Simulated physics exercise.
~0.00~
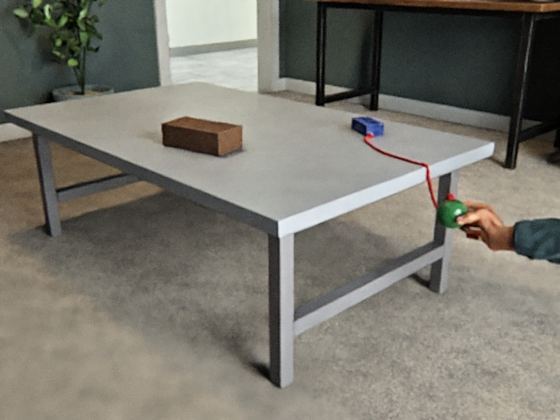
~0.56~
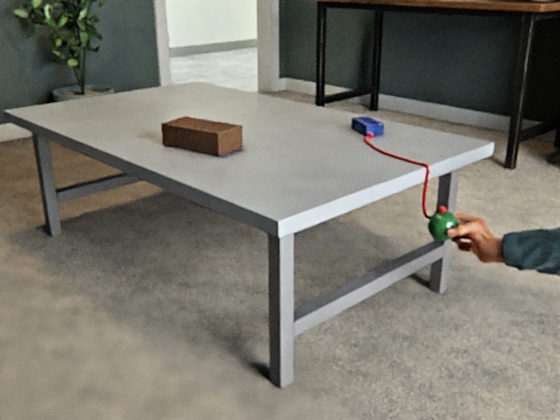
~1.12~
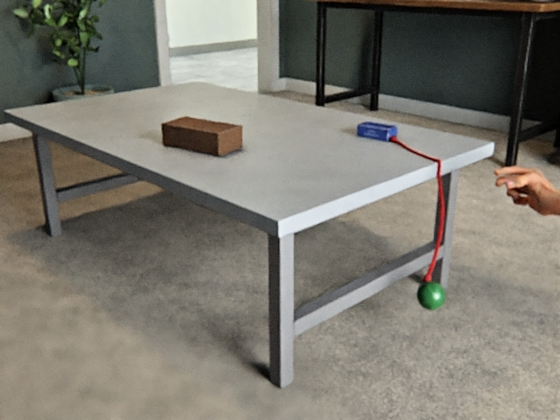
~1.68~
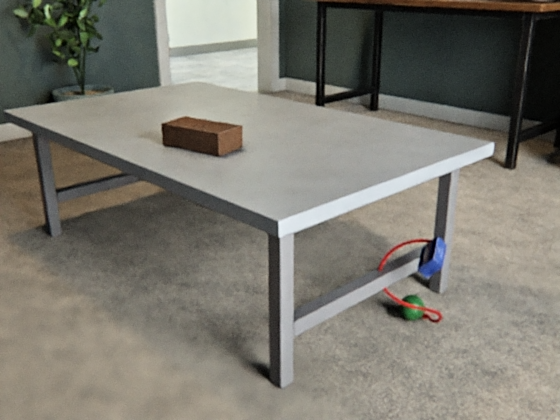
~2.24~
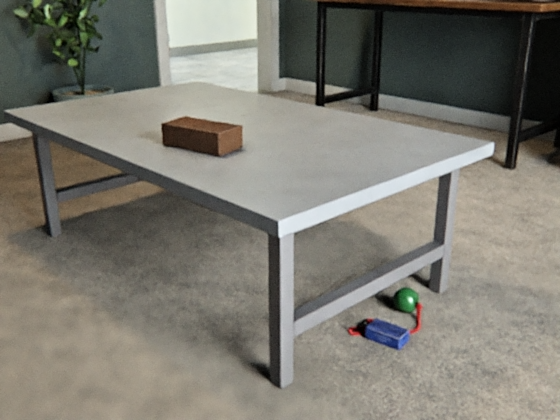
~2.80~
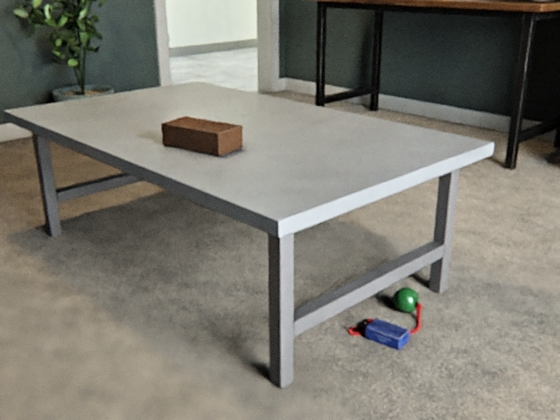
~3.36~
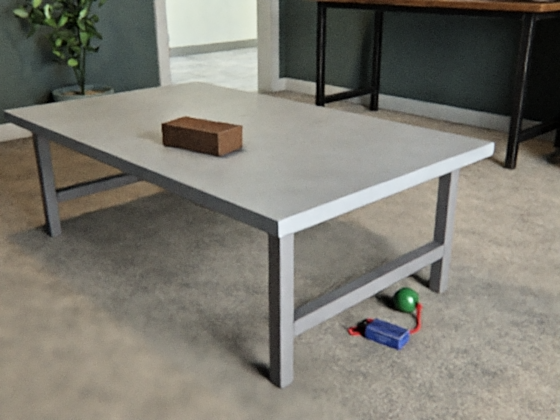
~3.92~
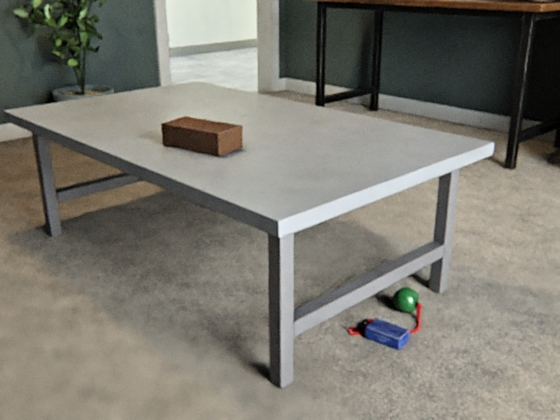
We see a hand holding a green ball-like object tied by a red cord to a blue box on a table beside a brick. The hand lets go, the green object drops, and the box is dragged off the edge, both ending on the floor while the brick stays put.
